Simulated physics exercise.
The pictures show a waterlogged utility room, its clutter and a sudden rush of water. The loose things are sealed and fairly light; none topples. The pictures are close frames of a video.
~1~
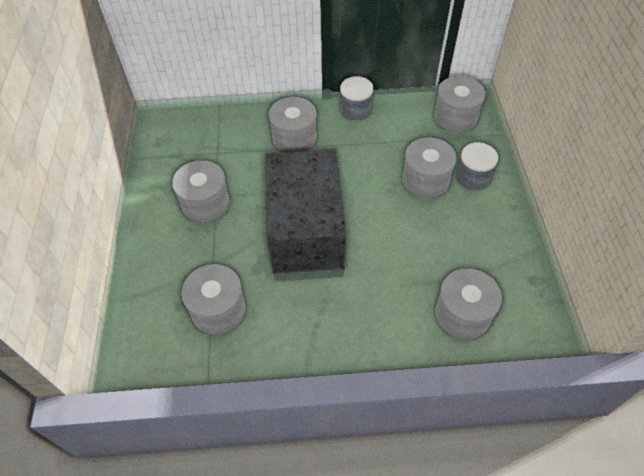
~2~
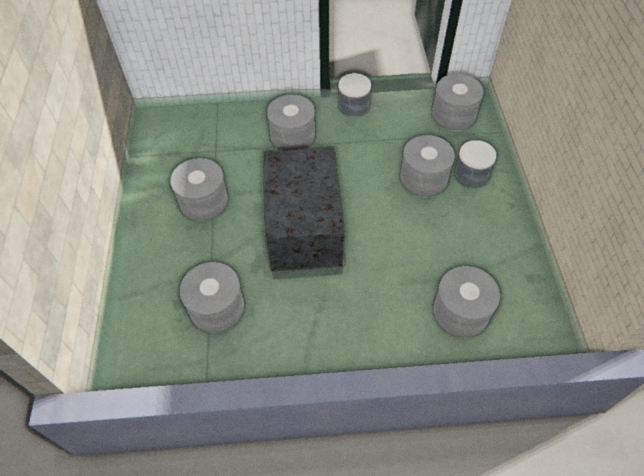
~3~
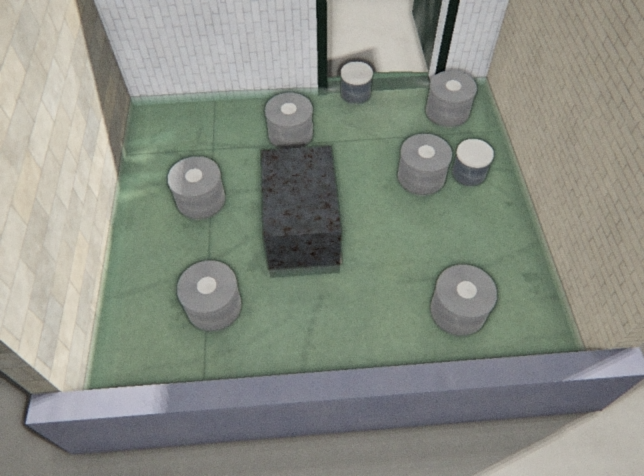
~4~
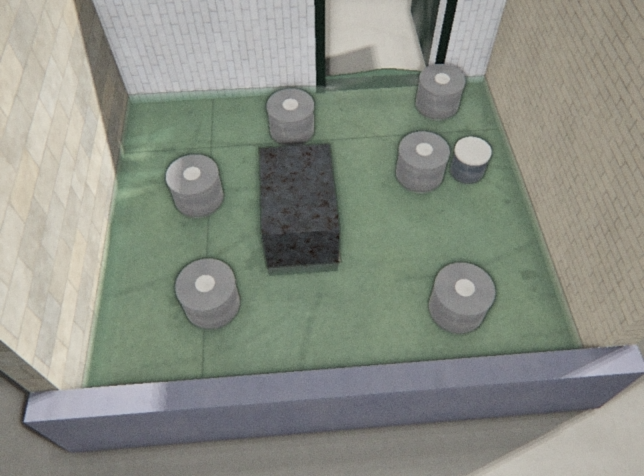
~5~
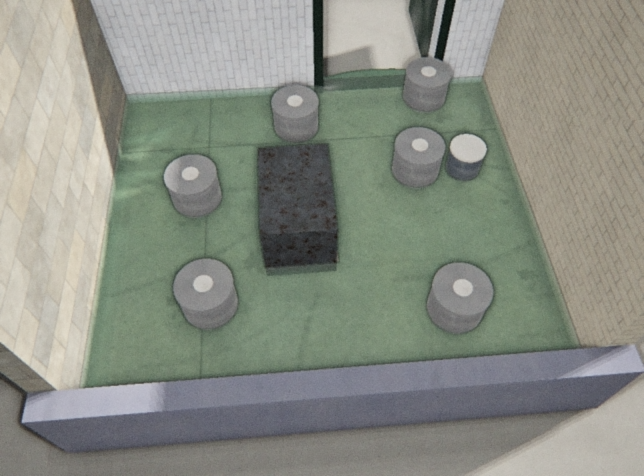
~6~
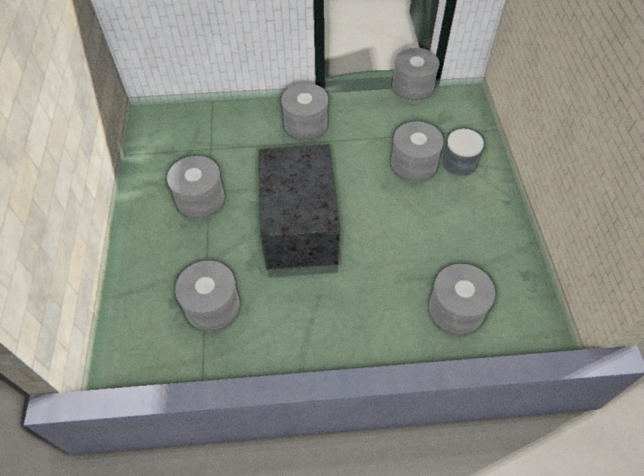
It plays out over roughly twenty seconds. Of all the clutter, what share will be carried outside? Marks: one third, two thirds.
It is two thirds or more.
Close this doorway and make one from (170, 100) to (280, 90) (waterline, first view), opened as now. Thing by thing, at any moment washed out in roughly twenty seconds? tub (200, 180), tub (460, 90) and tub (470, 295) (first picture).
As listed: Carried outside, carried outside, left behind.
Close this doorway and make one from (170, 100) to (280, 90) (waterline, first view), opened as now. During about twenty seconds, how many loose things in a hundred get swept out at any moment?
Some 80 per cent.
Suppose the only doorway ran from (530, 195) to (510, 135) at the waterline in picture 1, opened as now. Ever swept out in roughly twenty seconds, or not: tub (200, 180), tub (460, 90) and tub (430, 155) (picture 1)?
In turn: Left behind, through, yes.
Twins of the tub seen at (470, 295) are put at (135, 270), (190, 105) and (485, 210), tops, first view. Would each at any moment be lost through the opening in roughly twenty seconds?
In that order: Kept in, gone, through.
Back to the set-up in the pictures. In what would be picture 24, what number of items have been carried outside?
That makes 5.
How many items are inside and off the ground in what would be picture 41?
It comes to 2.
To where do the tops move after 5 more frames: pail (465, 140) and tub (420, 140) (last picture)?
Near (459, 104) and (418, 98).
A moment on, 2 of 8 are out; 6 afloat.
Next, 5 of 8 are out; 3 afloat.
Later, 6 of 8 are out; 2 afloat.
In the end, 6 of 8 are out; 2 afloat.
